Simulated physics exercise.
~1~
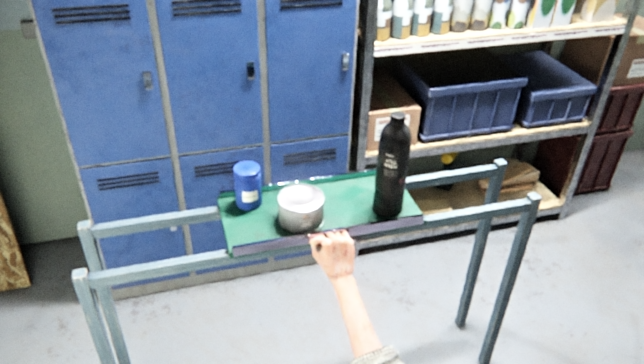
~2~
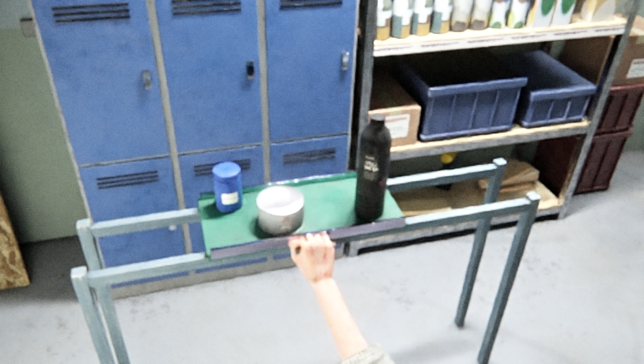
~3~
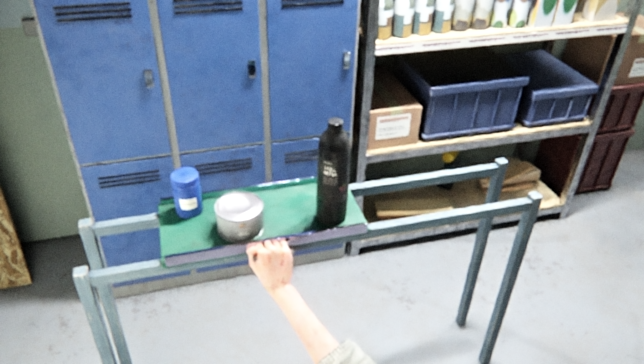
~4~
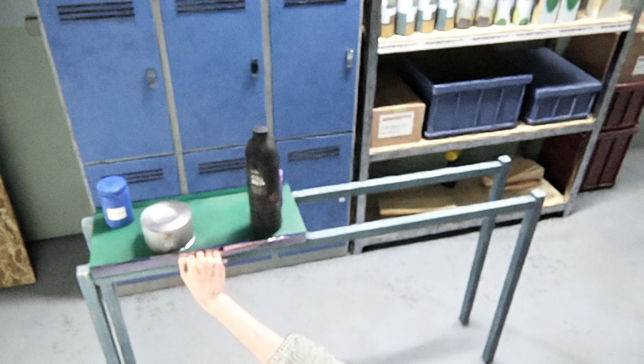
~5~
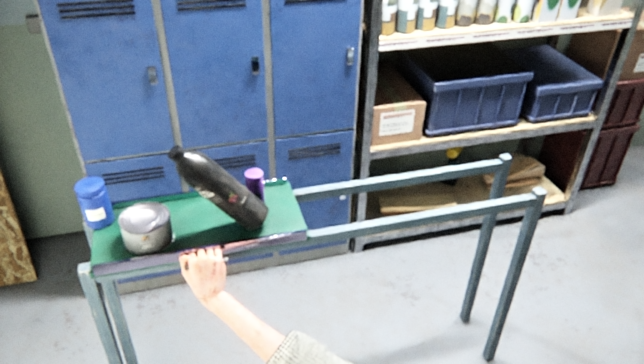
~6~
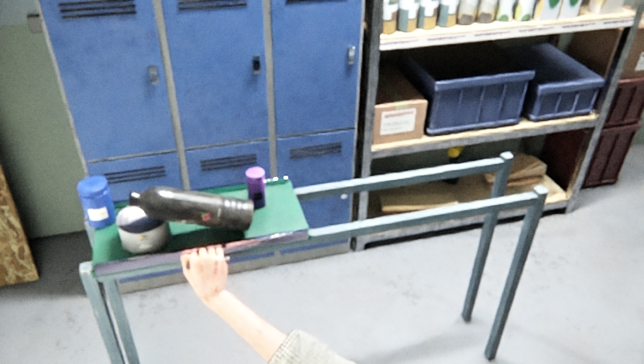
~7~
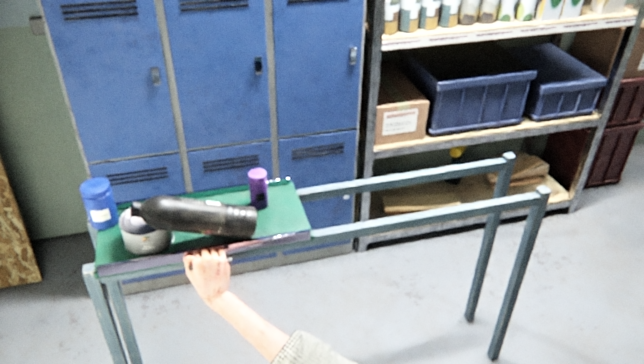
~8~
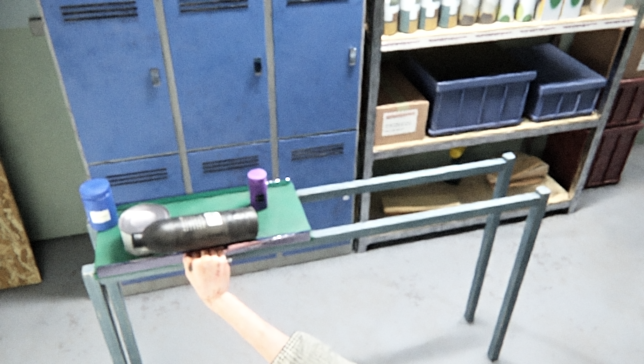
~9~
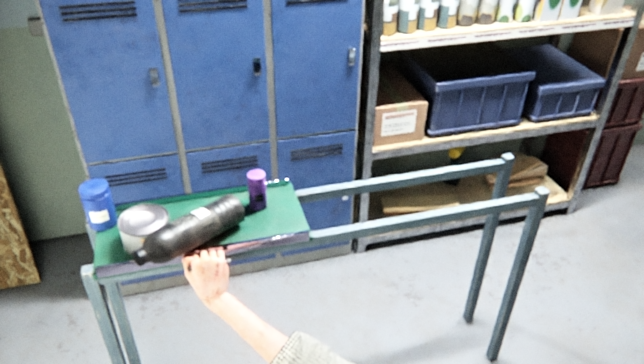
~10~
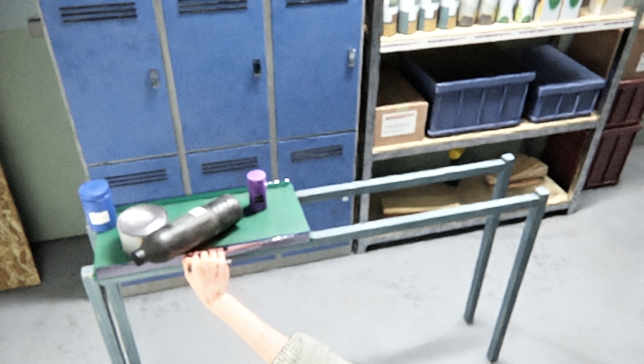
A hand slides a green tray left until the black bottle topples onto its side.
